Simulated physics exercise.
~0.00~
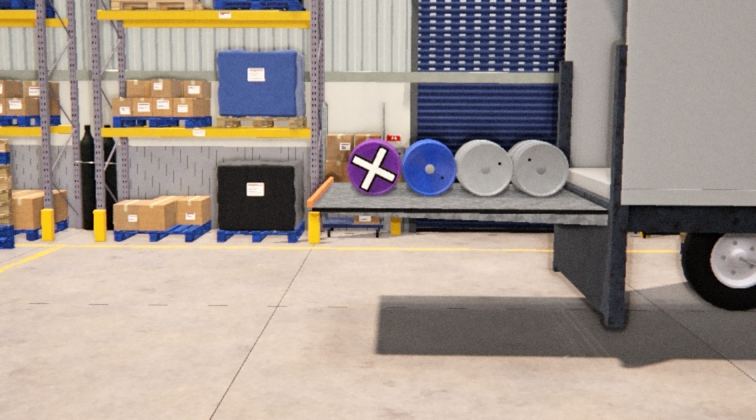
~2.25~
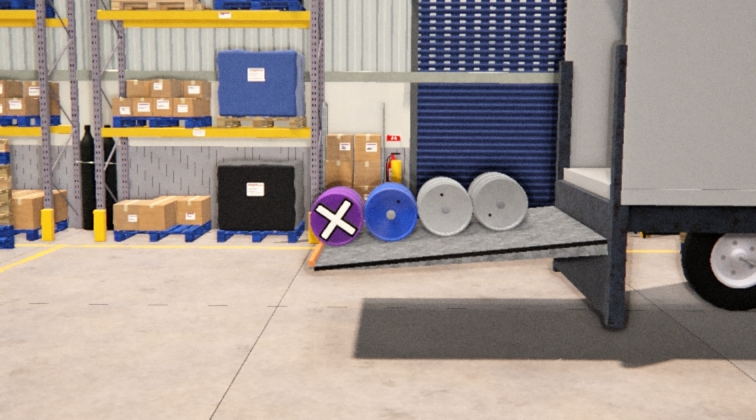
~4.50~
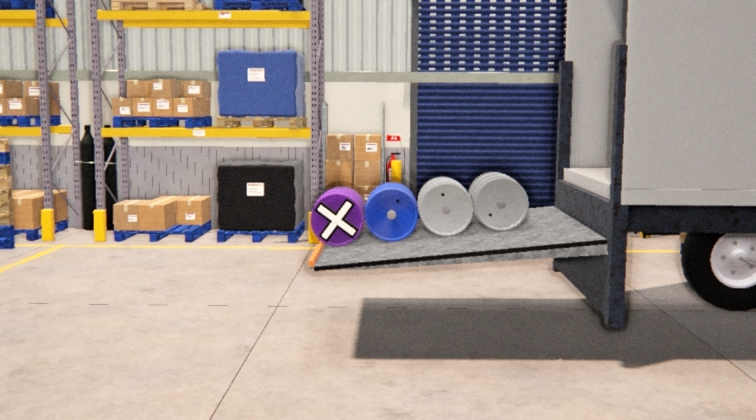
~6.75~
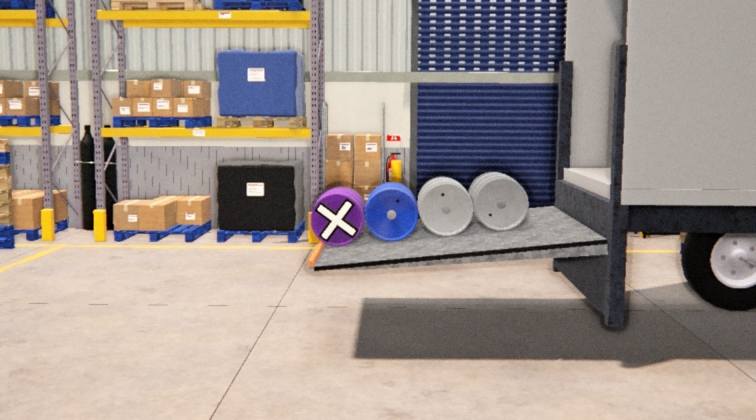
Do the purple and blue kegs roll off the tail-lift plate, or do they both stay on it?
Both the purple keg and the blue keg stay on the plate. They roll a short way left and come to rest near the flap at its outer edge.
